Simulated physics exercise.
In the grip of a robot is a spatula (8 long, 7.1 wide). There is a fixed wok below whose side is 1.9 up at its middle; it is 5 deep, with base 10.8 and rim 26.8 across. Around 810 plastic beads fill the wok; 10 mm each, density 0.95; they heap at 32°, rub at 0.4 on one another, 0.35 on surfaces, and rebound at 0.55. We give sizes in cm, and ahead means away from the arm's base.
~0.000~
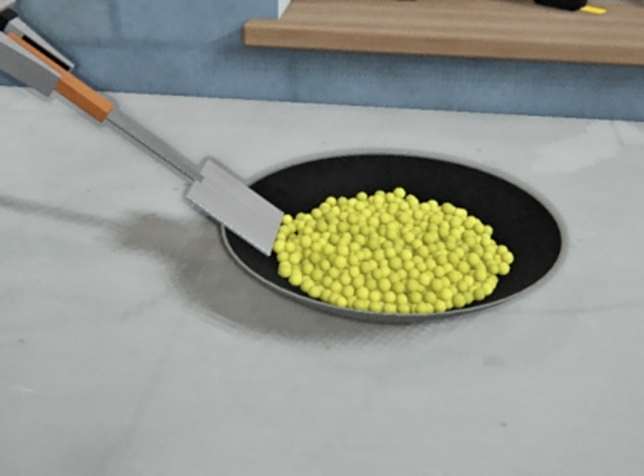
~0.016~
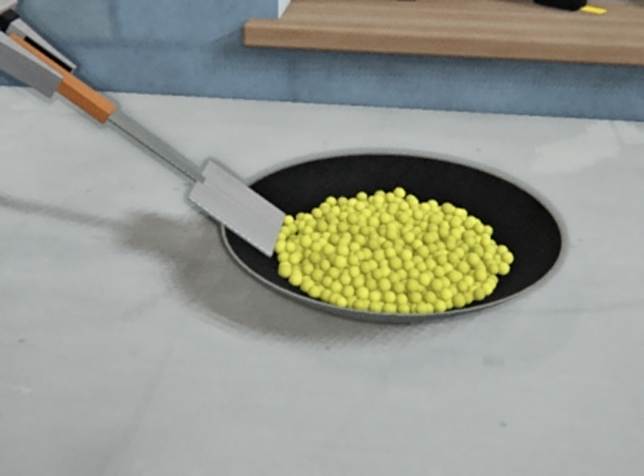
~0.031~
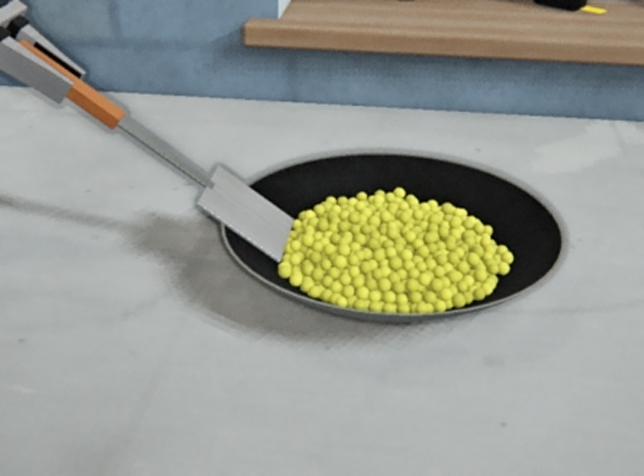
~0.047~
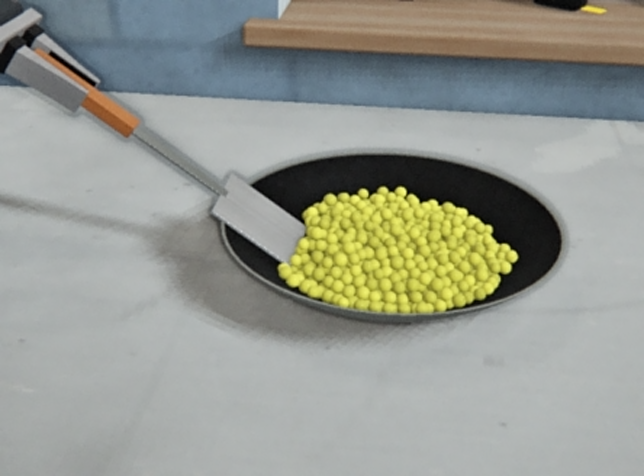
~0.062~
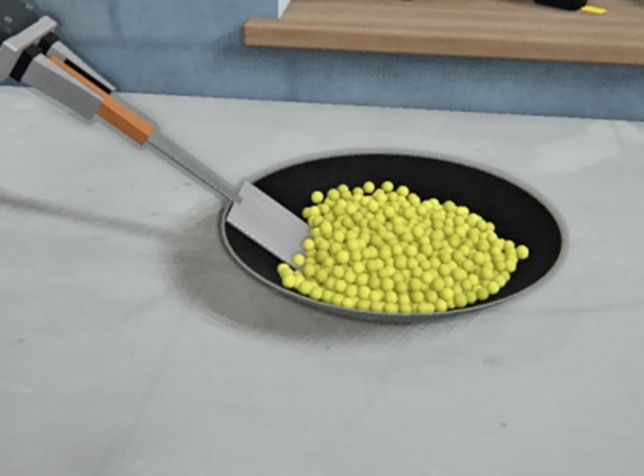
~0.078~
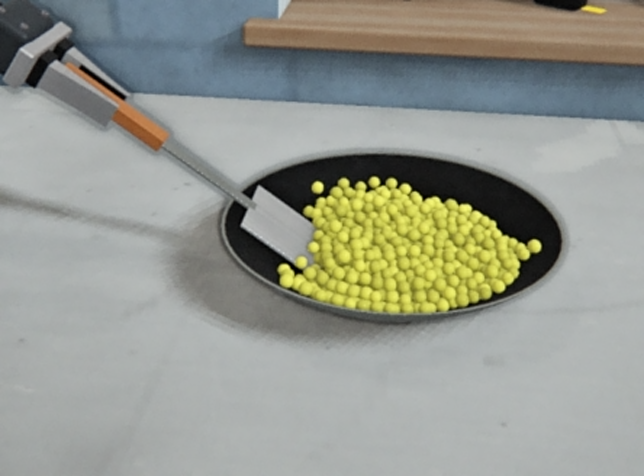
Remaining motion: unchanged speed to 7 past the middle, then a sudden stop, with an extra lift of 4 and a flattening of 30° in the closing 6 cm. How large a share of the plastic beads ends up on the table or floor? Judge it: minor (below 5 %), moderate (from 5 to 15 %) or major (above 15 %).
My judgement: Moderate.
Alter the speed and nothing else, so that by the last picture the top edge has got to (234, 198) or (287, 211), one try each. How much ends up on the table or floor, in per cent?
About 0 and 25 percent.
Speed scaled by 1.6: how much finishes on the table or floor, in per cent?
25 %.
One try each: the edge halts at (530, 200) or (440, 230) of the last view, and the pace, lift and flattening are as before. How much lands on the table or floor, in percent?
25 % and 0 %.
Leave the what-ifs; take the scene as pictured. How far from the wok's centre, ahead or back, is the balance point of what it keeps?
About 3.5 cm ahead.
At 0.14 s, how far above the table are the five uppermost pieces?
About 5 cm.
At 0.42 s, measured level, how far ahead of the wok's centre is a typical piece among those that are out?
I'd put it at some 18 centimetres.
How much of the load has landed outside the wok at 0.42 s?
Share at that moment: About 6 %.
After 0.14 s, sloping 36°, highest piece 6 above the table; 813 in the wok.
After 0.19 s, sloping 24°, highest piece 6 above the table; 811 in the wok, 2 on the blade or in flight.
After 0.42 s, sloping 6°, highest piece 6 above the table; 746 in the wok, 51 on the table or floor, 16 on the blade or in flight.
After 1.47 s, sloping 6°, highest piece 6 above the table; 744 in the wok, 69 on the table or floor.
At rest, 744 in the wok, 69 on the table or floor. That is 8 % on the table or floor.
